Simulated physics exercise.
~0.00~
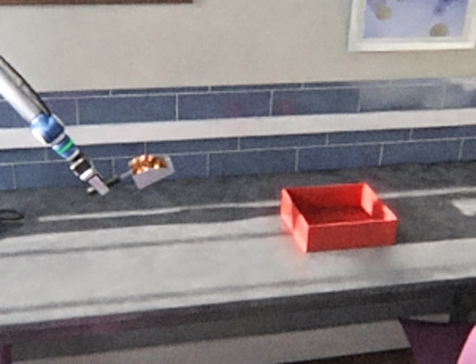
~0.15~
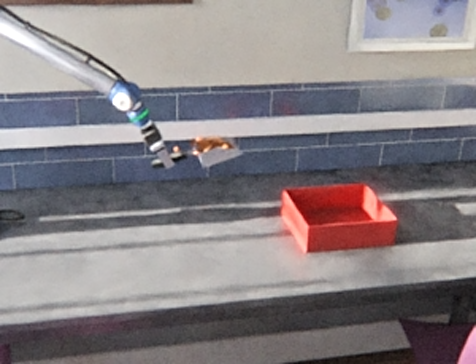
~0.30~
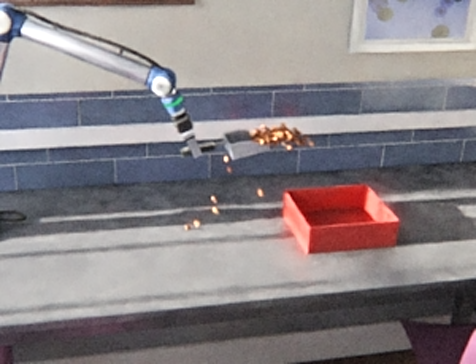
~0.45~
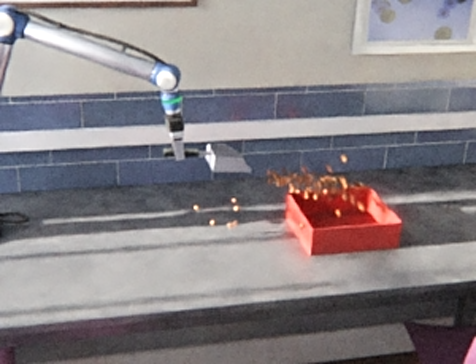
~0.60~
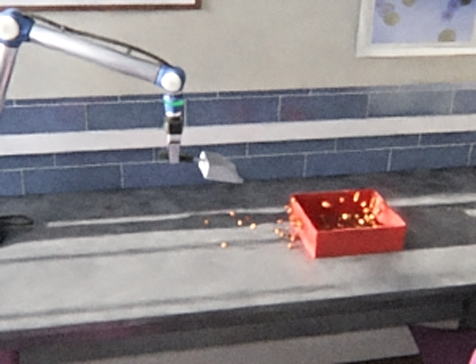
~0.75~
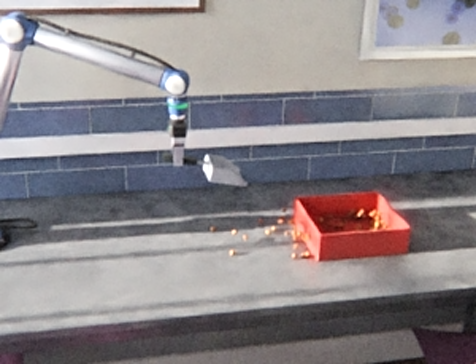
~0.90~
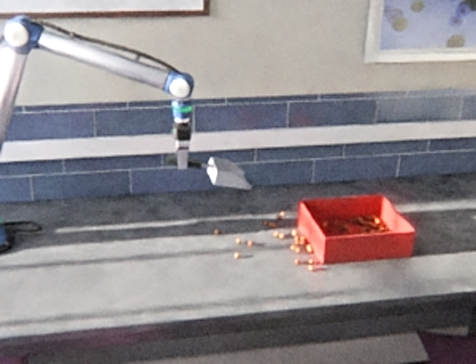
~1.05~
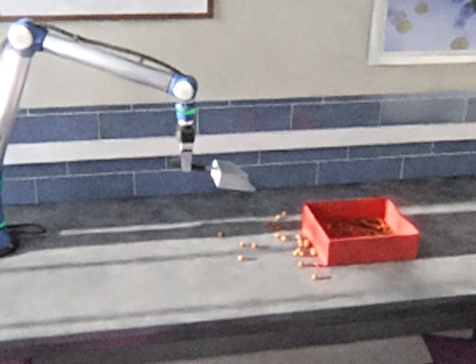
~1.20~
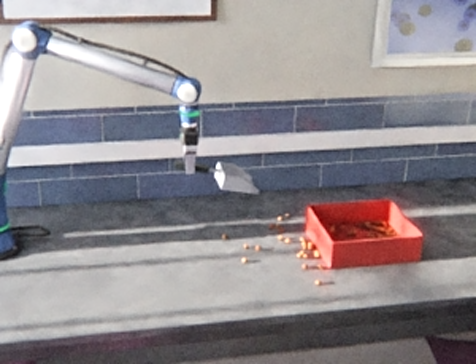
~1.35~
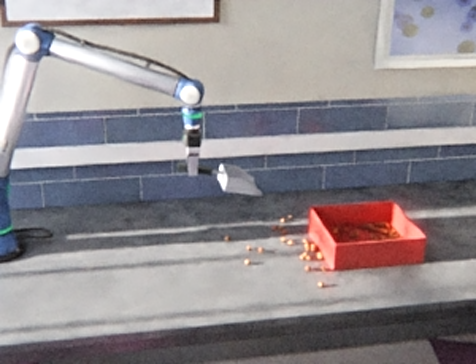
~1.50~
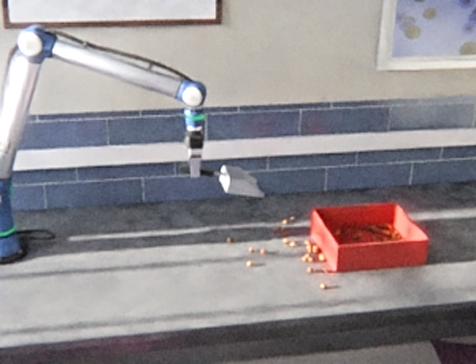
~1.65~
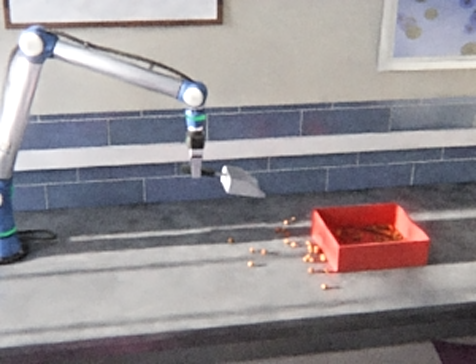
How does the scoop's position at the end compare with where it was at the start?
At the start the scoop is over the left part of the table, well away from the red bin. At the end it hangs farther to the right, closer to the bin but still to the left of it.
